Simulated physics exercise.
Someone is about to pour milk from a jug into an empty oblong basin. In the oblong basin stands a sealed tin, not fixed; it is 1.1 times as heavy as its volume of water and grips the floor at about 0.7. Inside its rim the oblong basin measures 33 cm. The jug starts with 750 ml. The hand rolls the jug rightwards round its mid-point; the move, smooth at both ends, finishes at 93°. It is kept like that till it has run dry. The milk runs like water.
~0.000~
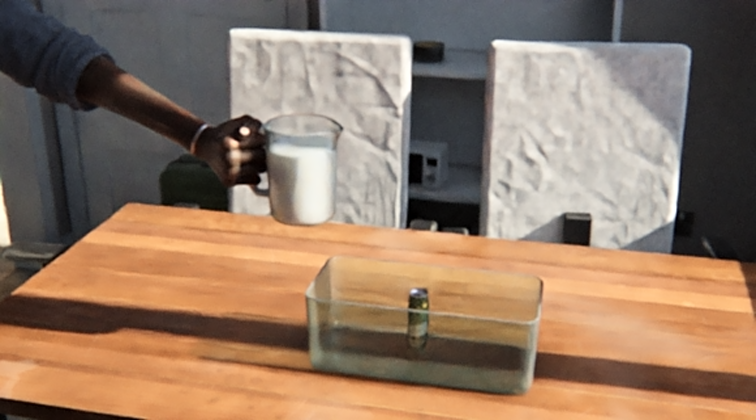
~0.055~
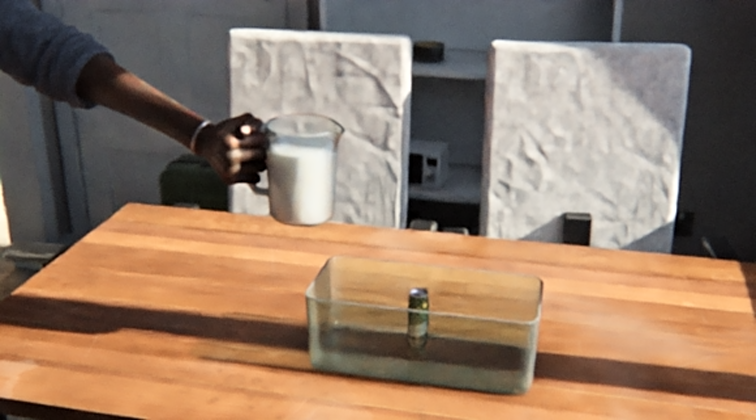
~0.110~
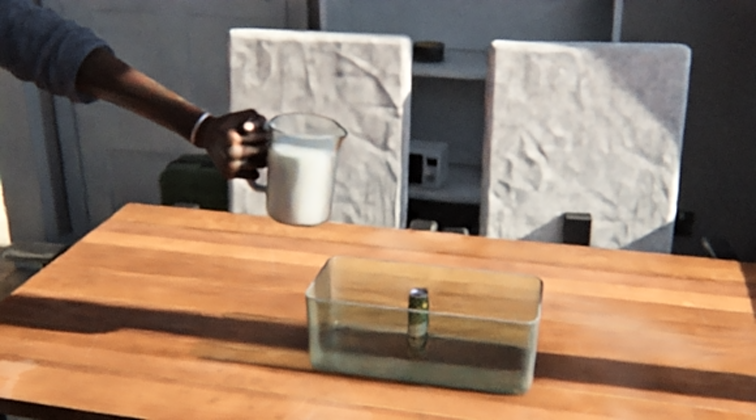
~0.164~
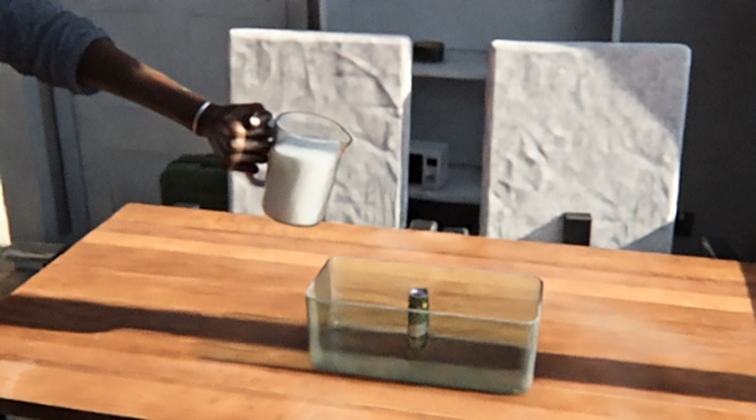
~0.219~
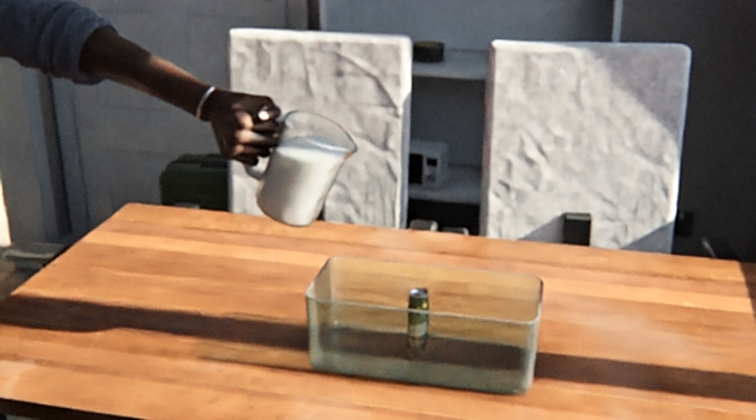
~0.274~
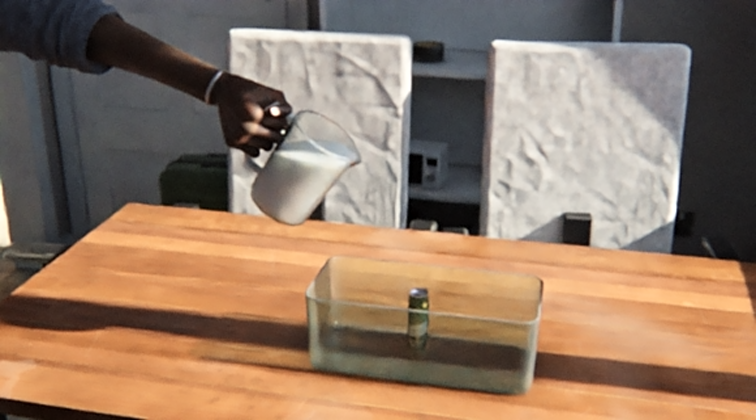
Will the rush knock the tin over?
The tin falls.
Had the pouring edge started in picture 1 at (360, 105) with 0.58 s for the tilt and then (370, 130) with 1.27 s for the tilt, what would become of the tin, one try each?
First it remains upright; then it stays up.
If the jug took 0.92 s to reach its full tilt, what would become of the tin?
Then it falls.
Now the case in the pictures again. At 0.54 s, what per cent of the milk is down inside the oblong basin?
Some 4 per cent.
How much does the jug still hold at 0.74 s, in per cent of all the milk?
About 38 per cent.
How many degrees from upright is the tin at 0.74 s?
About 0°.
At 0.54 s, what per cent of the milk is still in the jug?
Some 76 per cent.
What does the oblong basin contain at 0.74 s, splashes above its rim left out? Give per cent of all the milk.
About 38 per cent.
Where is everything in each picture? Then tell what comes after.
In the first picture, it leans 0°; its right rim is at (343, 129); the milk meets the walls at (271, 141) and (334, 146); the oblong basin's rim runs from (318, 277) to (541, 301); the tin's top is at (419, 295).
In the second picture, it leans 2°; its right rim is at (344, 130); the milk meets the walls at (271, 141) and (335, 146).
In the third picture, it leans 6°; its right rim is at (348, 134); the milk meets the walls at (273, 140) and (337, 148).
In the fourth picture, it leans 13°; its right rim is at (352, 141); the milk meets the walls at (275, 142) and (341, 150).
In the fifth picture, it leans 23°; its right rim is at (357, 150); the milk meets the walls at (272, 157) and (347, 152).
In the sixth picture, it leans 34°; its right rim is at (361, 162); the milk meets the walls at (268, 162) and (356, 157).
After 0.54 s the tilt is 86° and 75 per cent is still to pour; the tin stands where it began.
After 0.74 s the tilt is 93° and 38 per cent is still to pour; the tin stands 2 cm from where it began.
After 0.94 s the tilt is 93° and 16 per cent is still to pour; the tin leans 54°.
After 1.16 s the tilt is 93° and 7 per cent is still to pour; the tin lies on its side.
In the end the tin lies on its side.
